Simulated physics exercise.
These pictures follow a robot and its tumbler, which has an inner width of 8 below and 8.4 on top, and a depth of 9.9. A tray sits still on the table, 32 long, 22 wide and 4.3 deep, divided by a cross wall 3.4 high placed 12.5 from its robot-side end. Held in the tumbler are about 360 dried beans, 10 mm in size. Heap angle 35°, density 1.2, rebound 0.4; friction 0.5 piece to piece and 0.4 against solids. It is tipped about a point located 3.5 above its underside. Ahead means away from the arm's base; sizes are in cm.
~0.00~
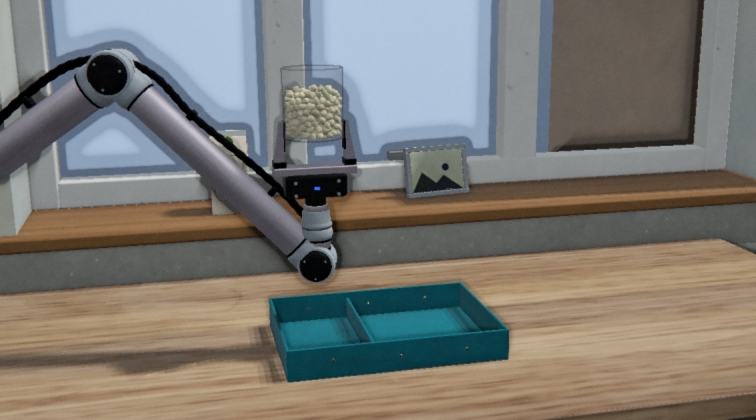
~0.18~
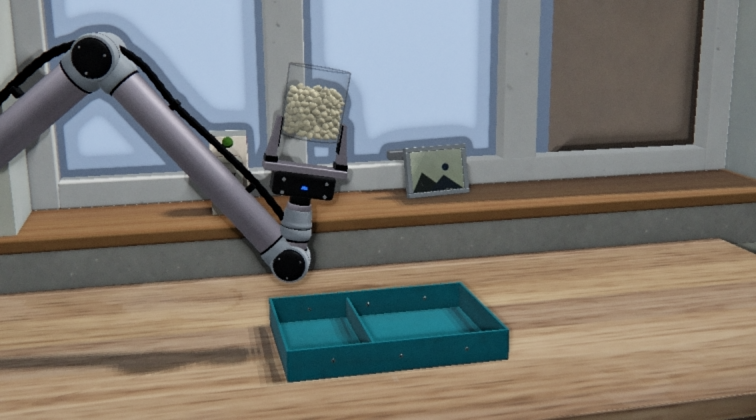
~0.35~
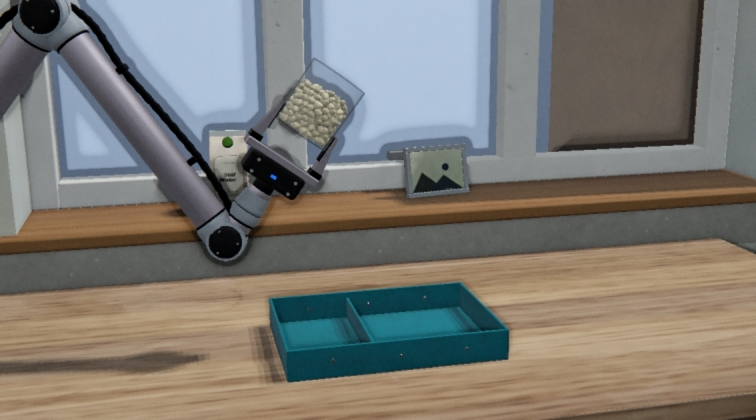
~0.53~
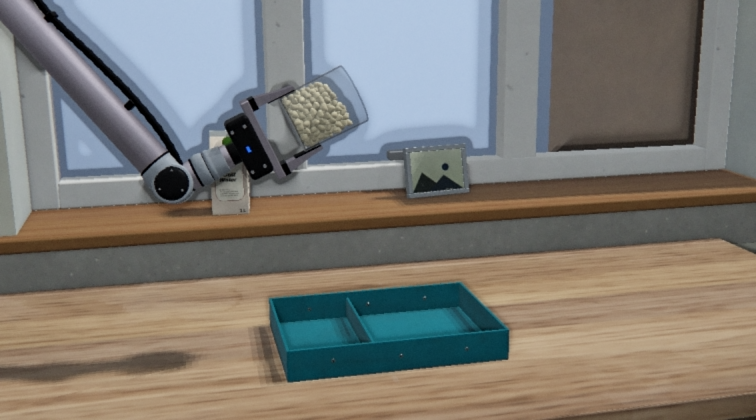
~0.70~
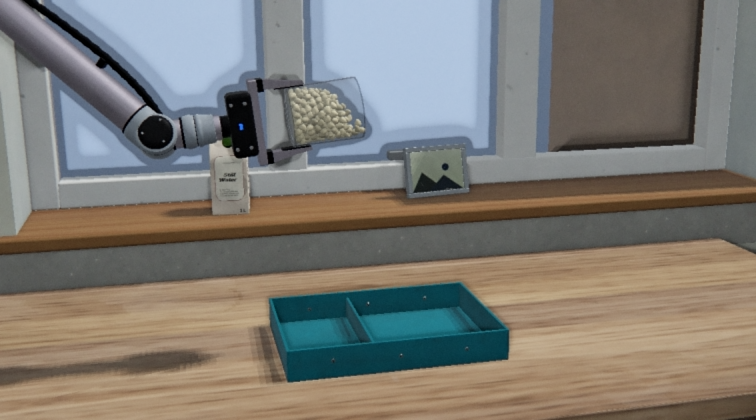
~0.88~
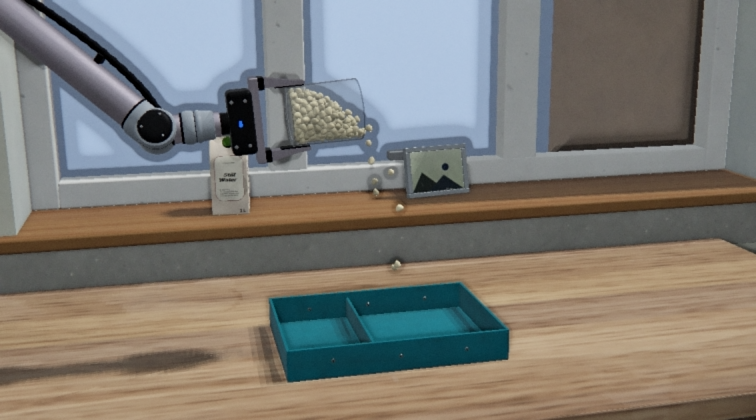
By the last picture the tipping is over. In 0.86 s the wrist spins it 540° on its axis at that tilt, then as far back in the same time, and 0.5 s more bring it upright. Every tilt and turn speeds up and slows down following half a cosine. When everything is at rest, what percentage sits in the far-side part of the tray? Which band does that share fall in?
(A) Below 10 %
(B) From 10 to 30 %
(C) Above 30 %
(C) Above 30 %.
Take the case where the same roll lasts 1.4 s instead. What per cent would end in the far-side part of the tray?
Then roughly 70 per cent.
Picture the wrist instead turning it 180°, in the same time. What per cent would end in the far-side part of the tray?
It would be near 40 per cent.
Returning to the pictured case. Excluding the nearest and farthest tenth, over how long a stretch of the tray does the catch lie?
Length of tray covered: Approx. 14 cm.
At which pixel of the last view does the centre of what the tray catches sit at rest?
The centre sits around (421, 333).
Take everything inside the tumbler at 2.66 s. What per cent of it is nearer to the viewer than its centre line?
My guess would be around 70 per cent.
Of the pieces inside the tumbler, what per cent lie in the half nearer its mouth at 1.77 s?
35 %.
By 1.77 s, tipped 86°, highest piece 38 above the table; 254 in the tumbler, 83 in the far-side part, 2 on the table or floor, 23 in flight or on a rim.
By 2.66 s, tipped 83°, highest piece 37 above the table; 173 in the tumbler, 166 in the far-side part, 4 on the table or floor, 19 in flight or on a rim.
By 3.30 s, upright, highest piece 39 above the table; 187 in the far-side part, 170 in the tumbler, 5 on the table or floor.
By 4.00 s, upright, highest piece 39 above the table; 187 in the far-side part, 170 in the tumbler, 5 on the table or floor.
Final count, 187 in the far-side part, 170 in the tumbler, 5 on the table or floor. That is 52 % in the far-side part of the tray.
